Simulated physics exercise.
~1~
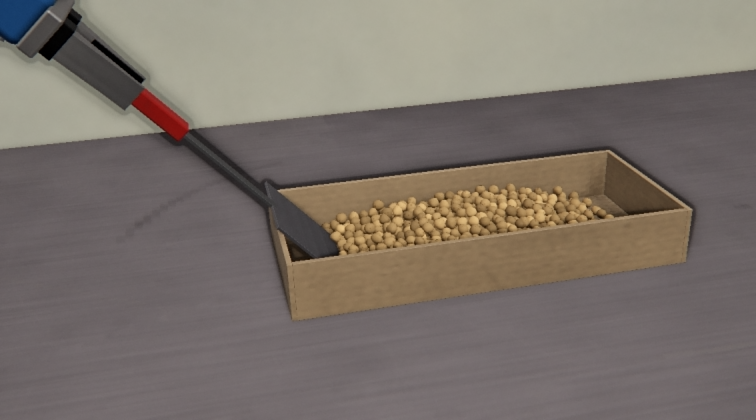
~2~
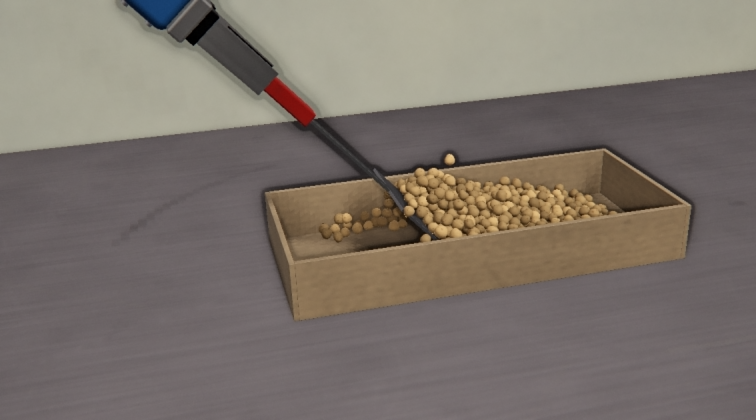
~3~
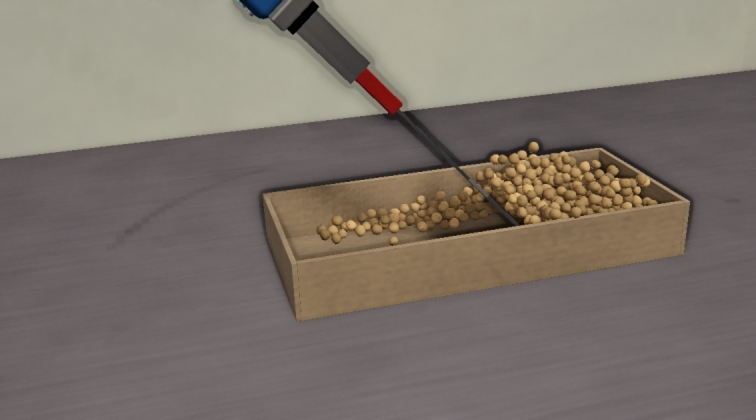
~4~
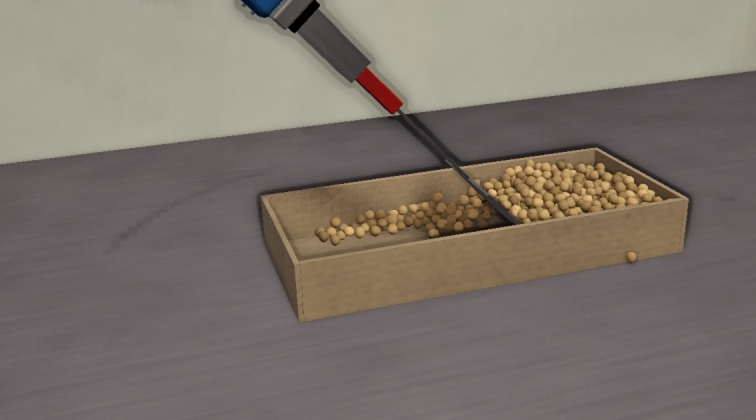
A robot arm pushed a dark blade rightward through a wooden tray of dried chickpeas, heaping most of them toward the right end, then stopped with the blade still in the tray, a thin trail left behind and a stray chickpea lying outside.
